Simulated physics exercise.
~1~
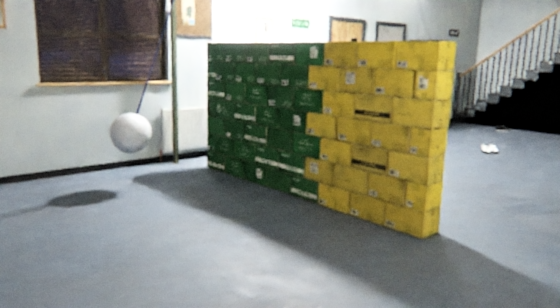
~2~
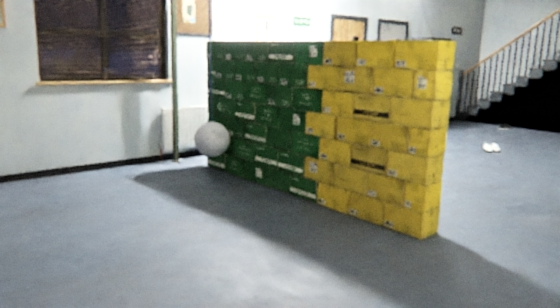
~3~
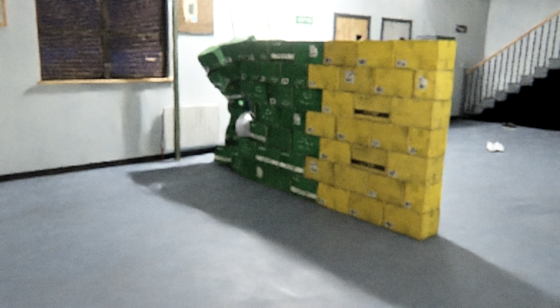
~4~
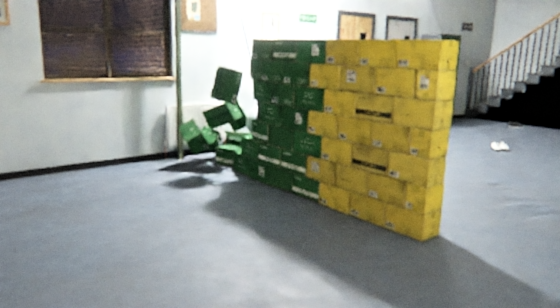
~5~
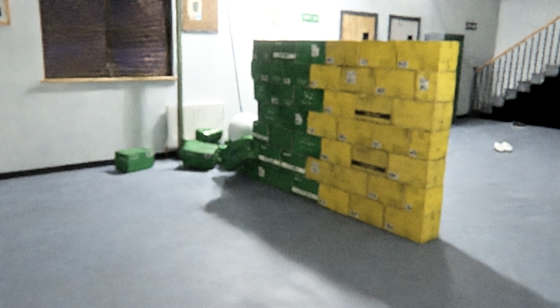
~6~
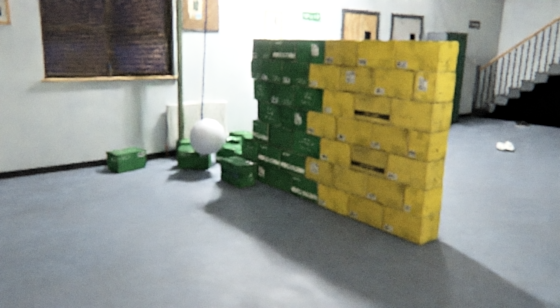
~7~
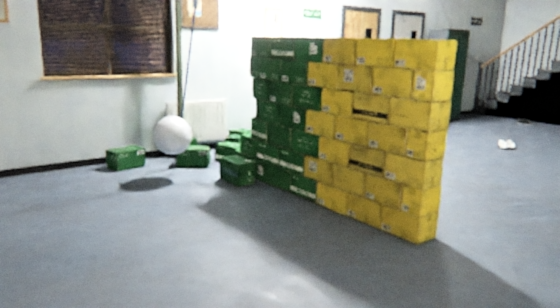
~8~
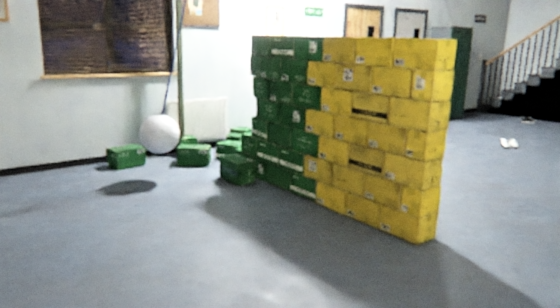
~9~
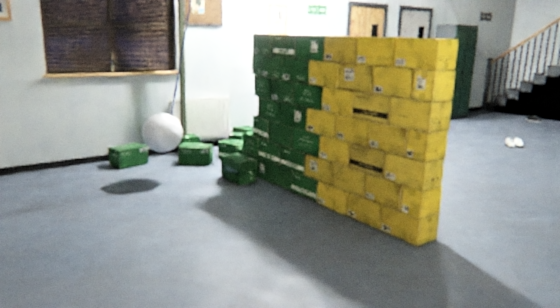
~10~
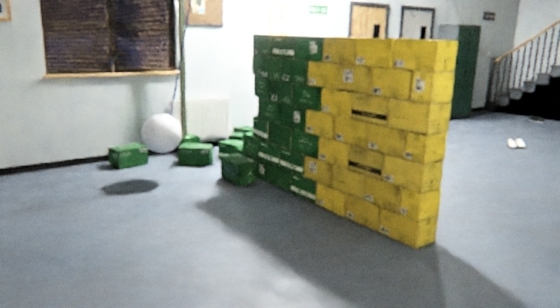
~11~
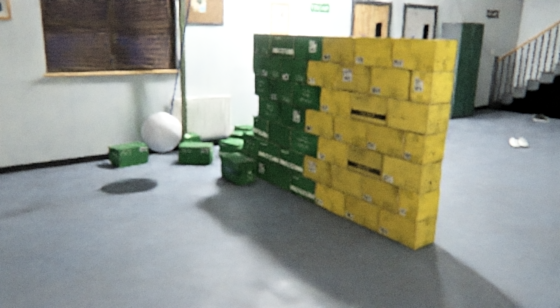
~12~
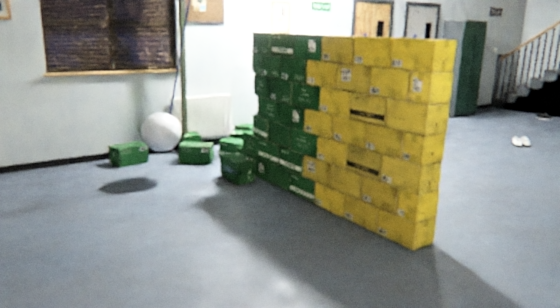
A swinging pale ball knocks the green end off a box wall; the yellow end stands.
